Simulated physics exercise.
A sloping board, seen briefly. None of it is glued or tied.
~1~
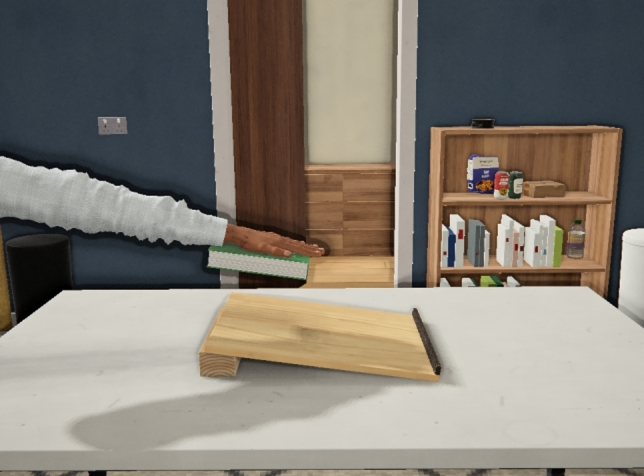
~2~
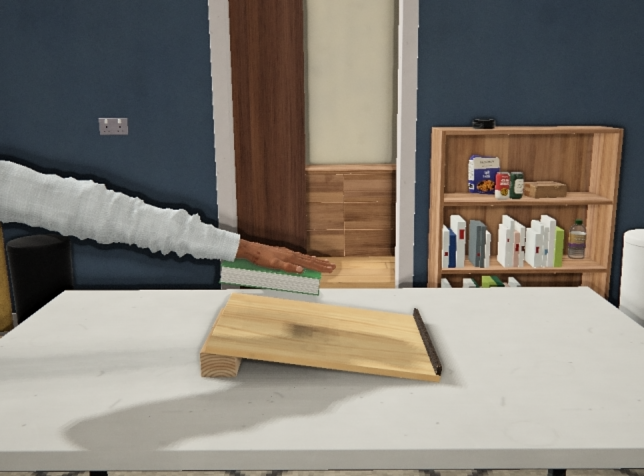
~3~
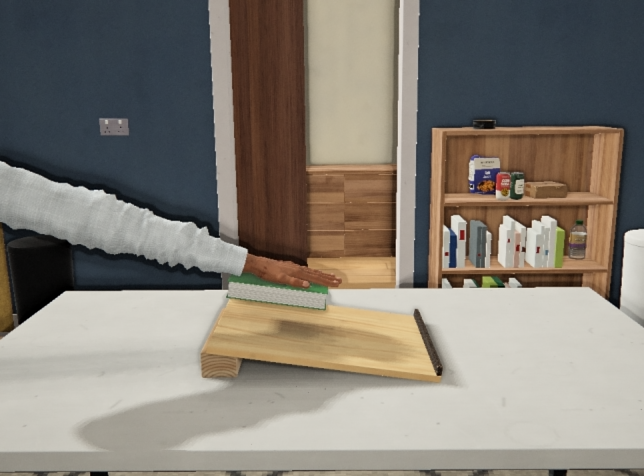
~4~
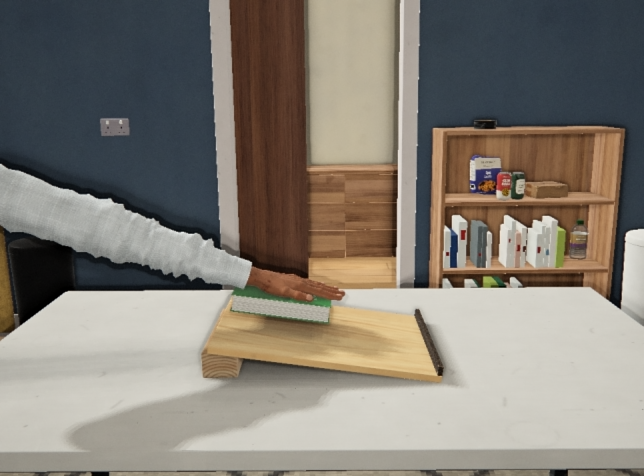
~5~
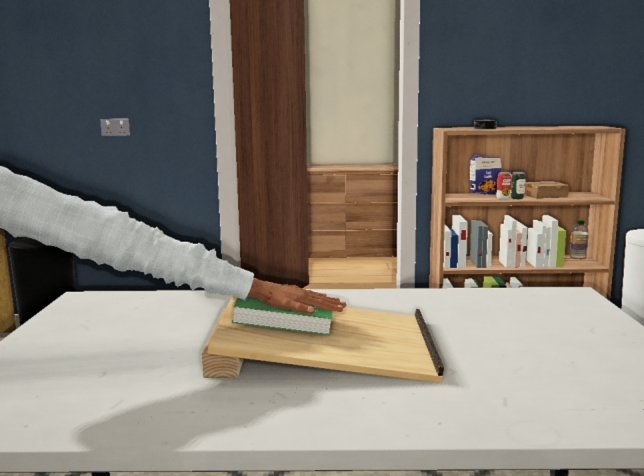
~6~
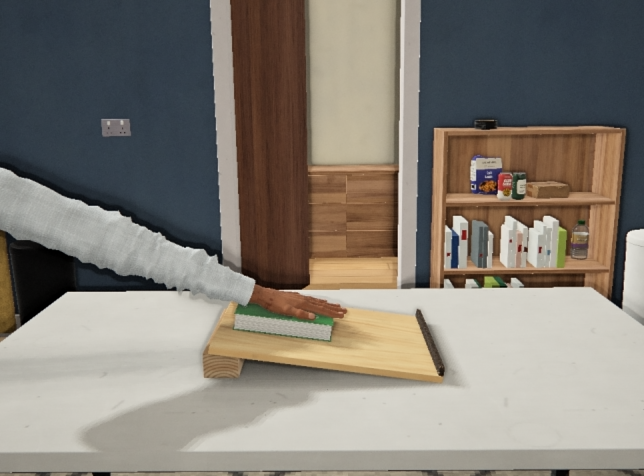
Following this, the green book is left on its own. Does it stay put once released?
Yes.
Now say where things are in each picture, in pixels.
In the first frame, still above its spot; green book (261, 257).
In the second frame, still above its spot; green book (273, 272).
In the third frame, still above its spot; green book (279, 286).
In the fourth frame, still above its spot; green book (283, 299).
In the fifth frame, still above its spot; green book (284, 310).
In the sixth frame, set down, still held; green book (285, 317).
Then, 0.20 s on from there, no change.
Then, 0.40 s on from there, green book resting near (285, 317).
In the end, it is unmoved. At the end, from the last picture's camera, green book near (285, 317). The green book keeps its place.
